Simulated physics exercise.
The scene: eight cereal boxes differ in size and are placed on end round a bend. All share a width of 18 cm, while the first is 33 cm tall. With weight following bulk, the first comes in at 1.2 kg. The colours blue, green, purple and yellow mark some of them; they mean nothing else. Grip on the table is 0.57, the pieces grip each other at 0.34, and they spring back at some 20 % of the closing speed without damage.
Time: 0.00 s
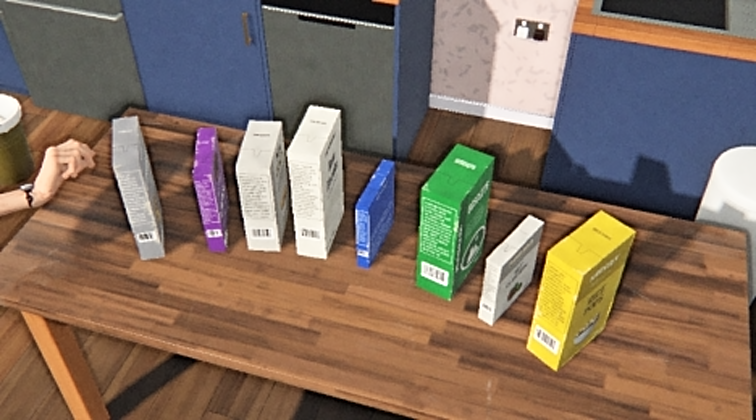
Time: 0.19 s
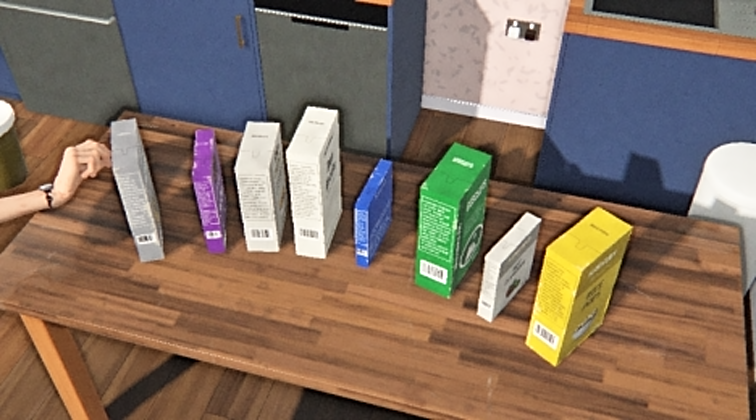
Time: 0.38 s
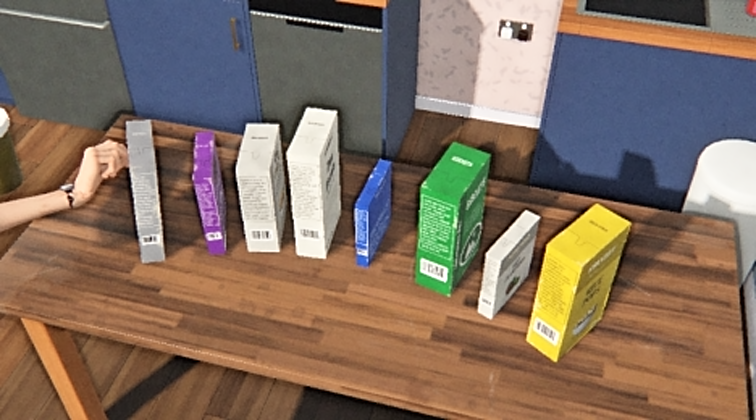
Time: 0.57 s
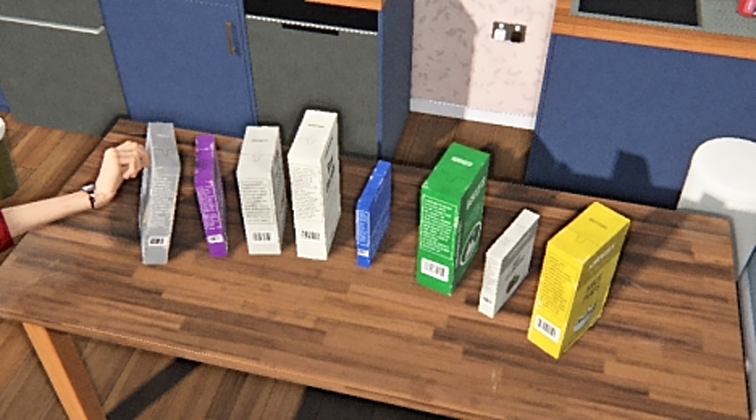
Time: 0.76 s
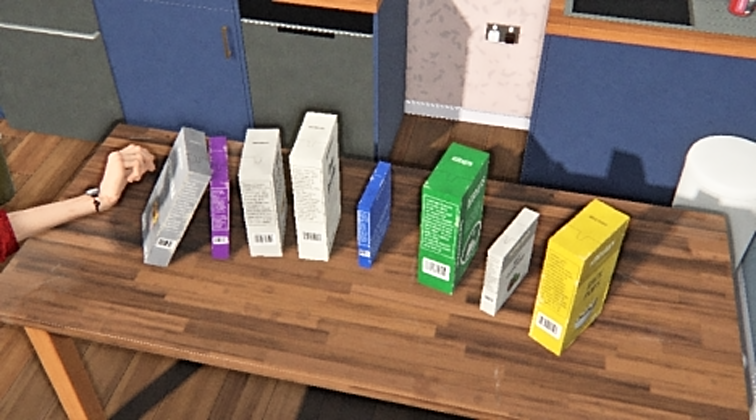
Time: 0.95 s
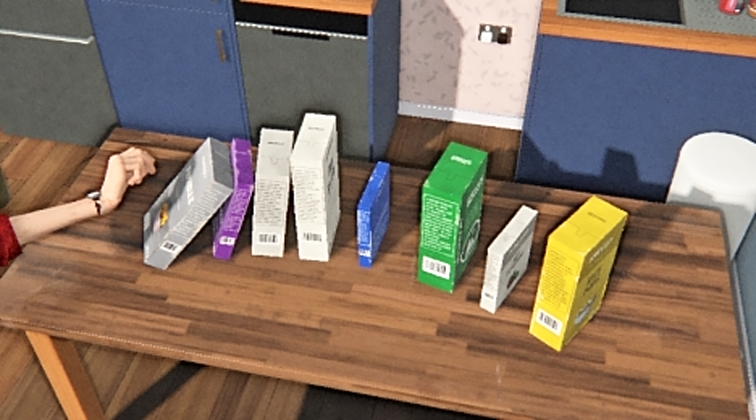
On a wooden kitchen table, a hand pushed the gray box at the left end of a curved row of eight upright boxes, and it tipped right against the purple one, which leaned toward its neighbor.
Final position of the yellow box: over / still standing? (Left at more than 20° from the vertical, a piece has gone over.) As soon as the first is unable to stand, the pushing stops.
It is going to fail to stay up.
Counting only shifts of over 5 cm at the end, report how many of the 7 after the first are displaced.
My count gives 7.
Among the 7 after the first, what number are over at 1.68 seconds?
Number at that point: 4 in total.
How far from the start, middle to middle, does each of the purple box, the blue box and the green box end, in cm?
Purple 10 cm, blue 10 cm, green 20 cm.
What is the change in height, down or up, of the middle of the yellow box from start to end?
Looks like it winds up about 10 centimetres lower.
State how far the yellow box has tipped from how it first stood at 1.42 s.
Rotation: Approx. 0°.
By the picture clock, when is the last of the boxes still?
2.5 s, give or take.
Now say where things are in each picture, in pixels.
In the first picture (we follow the side turned to the camera; the camera moves round a little), finger (86, 154) 58 mm from the first box; yellow box (552, 315); blue box (382, 216); purple box (210, 216); no other piece has moved.
The second picture shows finger (103, 154) 14 mm from the first box; yellow box (551, 311).
The third picture shows finger (123, 154) pushing; yellow box (552, 307); no other piece has moved.
The fourth picture shows finger (142, 155) pushing; yellow box (553, 304); no other piece has moved.
The fifth picture shows finger (145, 158) stopped; yellow box (554, 301); purple box (220, 223) tipped 7°; one has shifted.
The sixth picture shows finger (146, 161) stopped; yellow box (554, 297); purple box (233, 223) tipped 21°; blue box (381, 217); 1 of the 7 other boxes over, 2 disturbed in all.
Around 1.42 s, 3 of the 7 other boxes over; yellow box unmoved; purple box tipped 40°.
Around 1.68 s, 4 of the 7 other boxes over; yellow box unmoved; blue box tipped 65°.
Around 2.16 s, 7 of the 7 other boxes over; yellow box tipped 61°; blue box lying flat.
Finally (2.8 s), 7 of the 7 other boxes over; yellow box lying flat; green box lying flat; blue box lying flat. Not one is left standing. Seen by the last camera, middles, yellow box near (657, 357), green box near (524, 263).
